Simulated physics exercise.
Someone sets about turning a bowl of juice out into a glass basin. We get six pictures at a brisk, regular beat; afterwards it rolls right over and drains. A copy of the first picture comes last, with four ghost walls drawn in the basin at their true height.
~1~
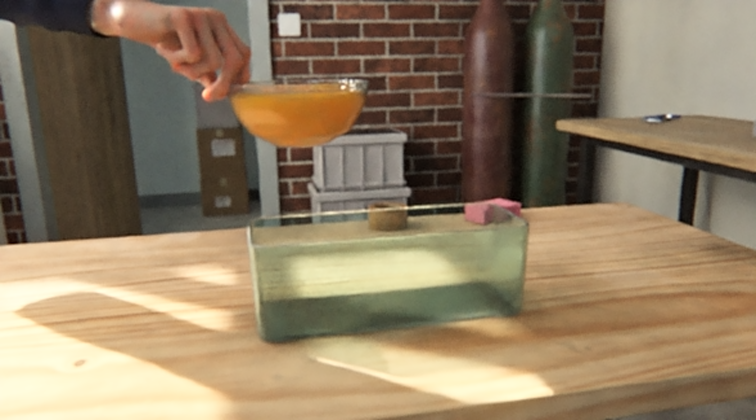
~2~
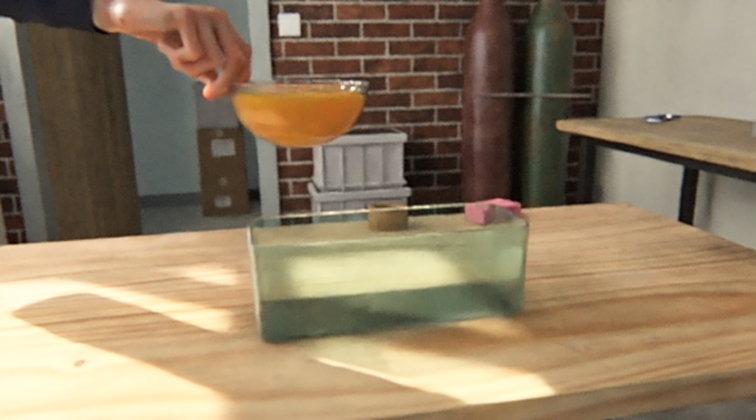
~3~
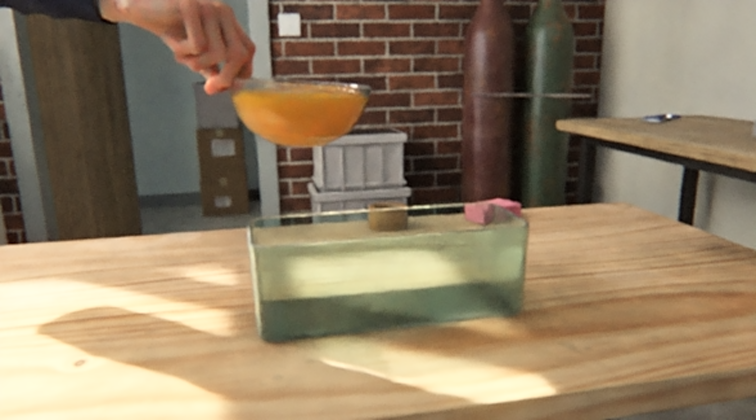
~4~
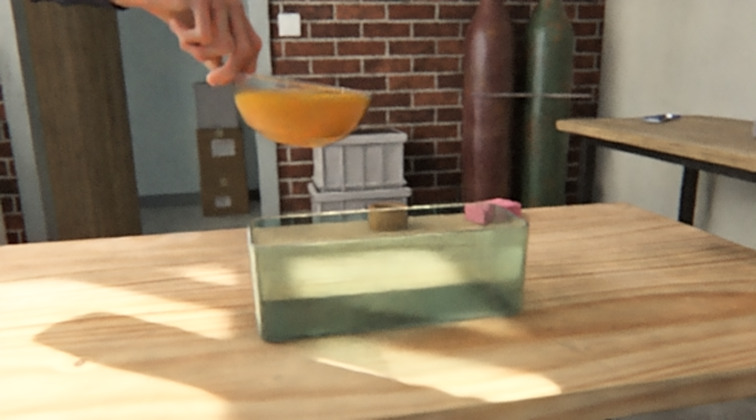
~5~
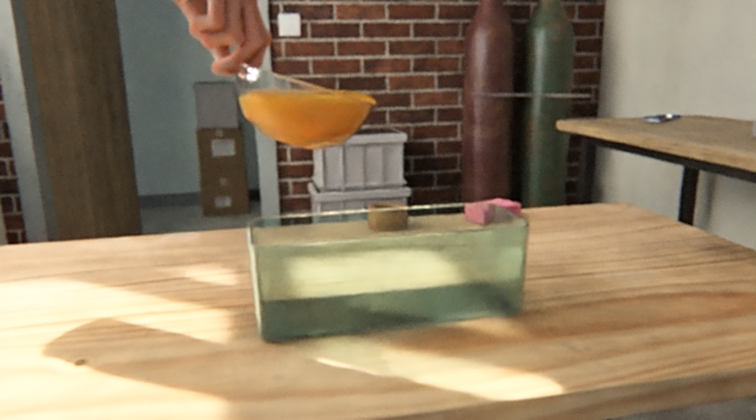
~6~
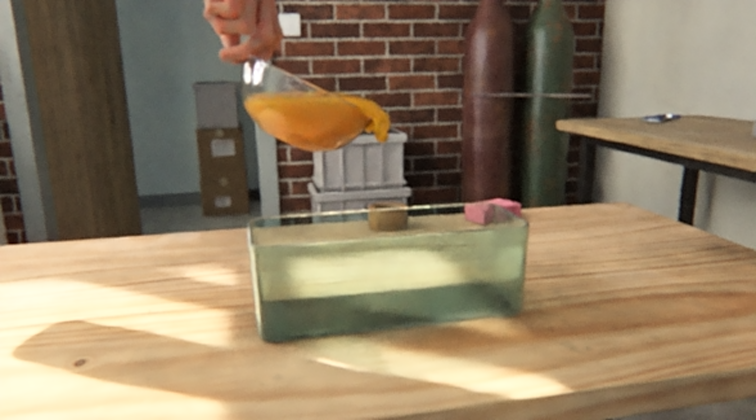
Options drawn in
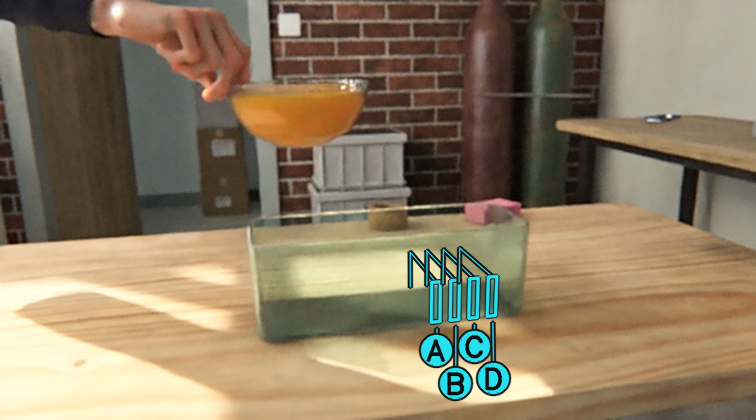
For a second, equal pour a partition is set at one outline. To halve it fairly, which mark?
I would pick slot A.
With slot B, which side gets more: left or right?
The left side.
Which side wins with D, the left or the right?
The left one.
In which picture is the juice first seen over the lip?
Picture 5.
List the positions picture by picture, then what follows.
In the first picture, upright, lip at (365, 80); basin from (258, 340) to (521, 312); nothing has left yet.
In the second picture, upright, lip at (365, 82); nothing has left yet.
In the third picture, tipped about 5°, lip at (367, 86); nothing has left yet.
In the fourth picture, tipped about 10°, lip at (369, 93); nothing has left yet.
In the fifth picture, tipped about 18°, lip at (370, 102); juice is over the lip, down to (370, 102).
In the sixth picture, tipped about 27°, lip at (371, 114); juice is over the lip, down to (380, 139).
In cyan, A at (436, 328); B at (455, 326); C at (474, 324); D at (492, 322).
For slot A, about 46 % ends left of the wall and 50 % right of it; 3 % is lost outside.
For slot B, about 78 % ends left of the wall and 16 % right of it; 5 % is lost outside.
For slot C, about 93 % ends left of the wall and 2 % right of it; 5 % is lost outside.
For slot D, about 93 % ends left of the wall and 4 % right of it; 3 % is lost outside.
